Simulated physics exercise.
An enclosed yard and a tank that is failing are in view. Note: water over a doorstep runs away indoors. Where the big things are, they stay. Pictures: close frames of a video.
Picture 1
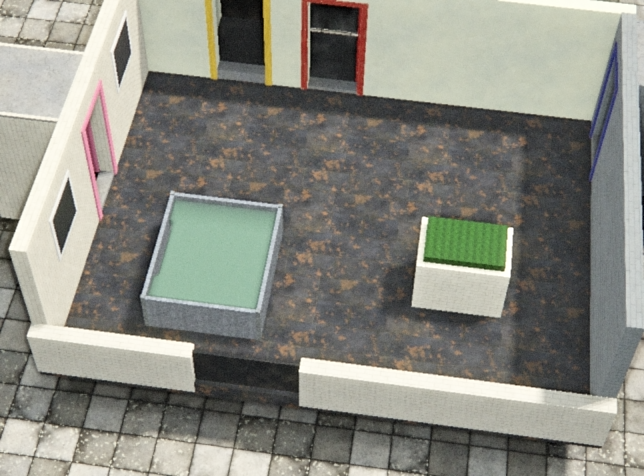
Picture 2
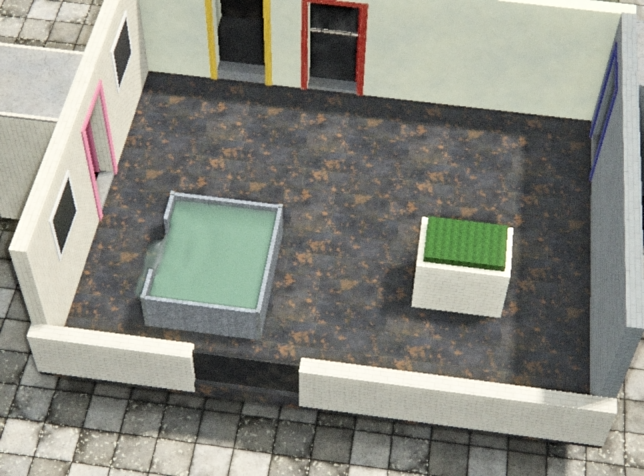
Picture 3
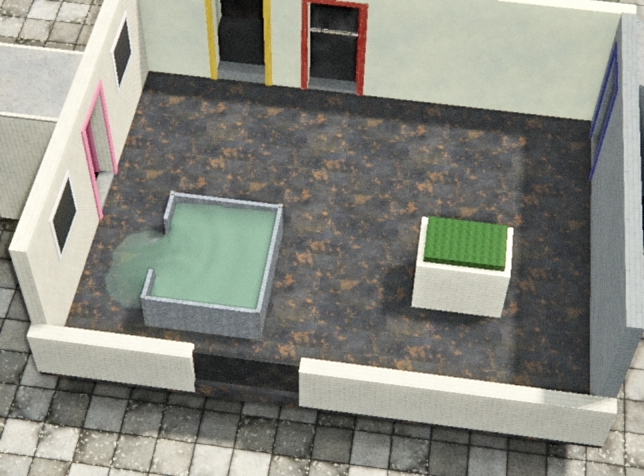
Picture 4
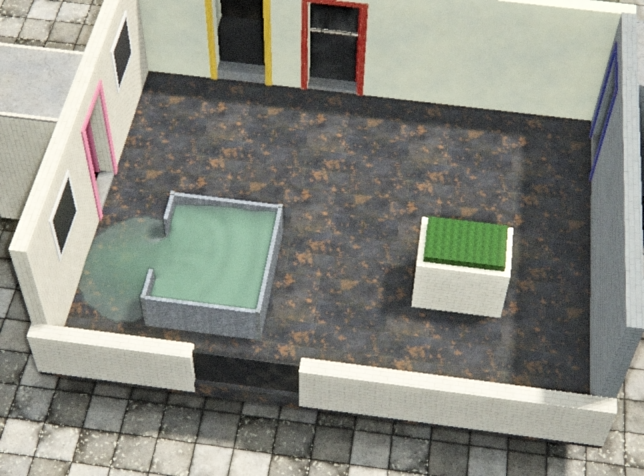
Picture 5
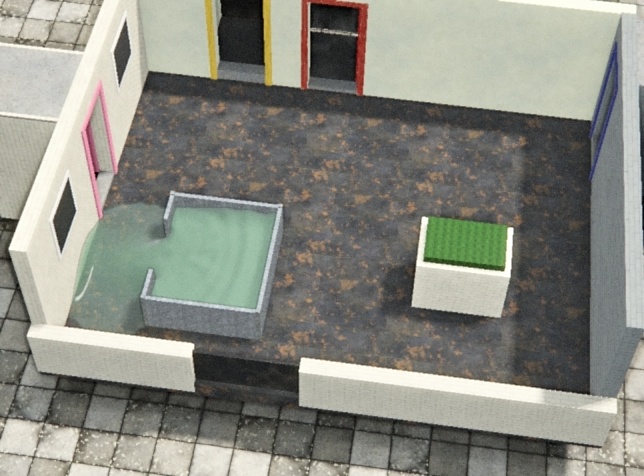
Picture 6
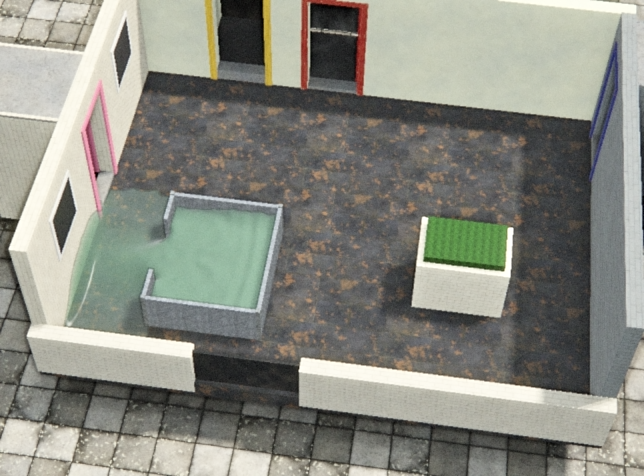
A walled yard with a dark, rust-flecked floor is seen from above at an angle by a still camera. A grey tank of pale green water stands at left, a white block with a green top at right, with yellow and red doorways behind and a pink one at left. The tank's left side breaks open, and water pours through the gap, spreading across the floor to the left wall.
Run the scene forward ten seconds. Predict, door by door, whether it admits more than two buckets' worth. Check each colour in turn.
As I see it, most likely the red door gets two buckets or less; most likely the yellow door gets two buckets or less; most likely the blue door gets two buckets or less; most likely the pink door gets too much water.
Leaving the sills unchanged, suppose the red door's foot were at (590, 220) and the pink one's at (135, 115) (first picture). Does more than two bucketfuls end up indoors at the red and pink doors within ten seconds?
Result - red door remains beneath it, pink door remains beneath it.
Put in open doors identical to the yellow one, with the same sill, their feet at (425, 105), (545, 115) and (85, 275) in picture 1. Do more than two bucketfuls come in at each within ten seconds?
Note: Door one undershoots; door two undershoots; door three overshoots.
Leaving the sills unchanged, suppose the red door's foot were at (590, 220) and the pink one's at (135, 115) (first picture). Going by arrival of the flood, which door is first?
I'd go with the door marked pink.
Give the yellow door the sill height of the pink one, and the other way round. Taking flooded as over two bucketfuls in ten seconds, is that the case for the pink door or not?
My take: The pink door never reaches it.
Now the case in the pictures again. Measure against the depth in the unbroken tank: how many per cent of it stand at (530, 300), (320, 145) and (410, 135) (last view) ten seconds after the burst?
My figures are about 6, 4 and 4 percent.
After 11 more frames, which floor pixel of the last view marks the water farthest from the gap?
Front's tip: Near (149, 73).
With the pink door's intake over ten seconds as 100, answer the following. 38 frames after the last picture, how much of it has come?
My estimate is close to 100 per cent.
A moment on, water covers 10 % of the floor; the red door not reached, the yellow door not reached, the blue door not reached, the pink door under two buckets in.
Next, water covers 25 % of the floor; the red door not reached, the yellow door not reached, the blue door not reached, the pink door over two buckets in.
Then, water covers 40 % of the floor; the red door wet at the sill, nothing in, the yellow door wet at the sill, nothing in, the blue door not reached, the pink door over two buckets in.
Later, water covers 65 % of the floor; the red door wet at the sill, nothing in, the yellow door wet at the sill, nothing in, the blue door not reached, the pink door over two buckets in.
In the end, water covers 95 % of the floor; the red door wet at the sill, nothing in, the yellow door wet at the sill, nothing in, the blue door wet at the sill, nothing in, the pink door over two buckets in.
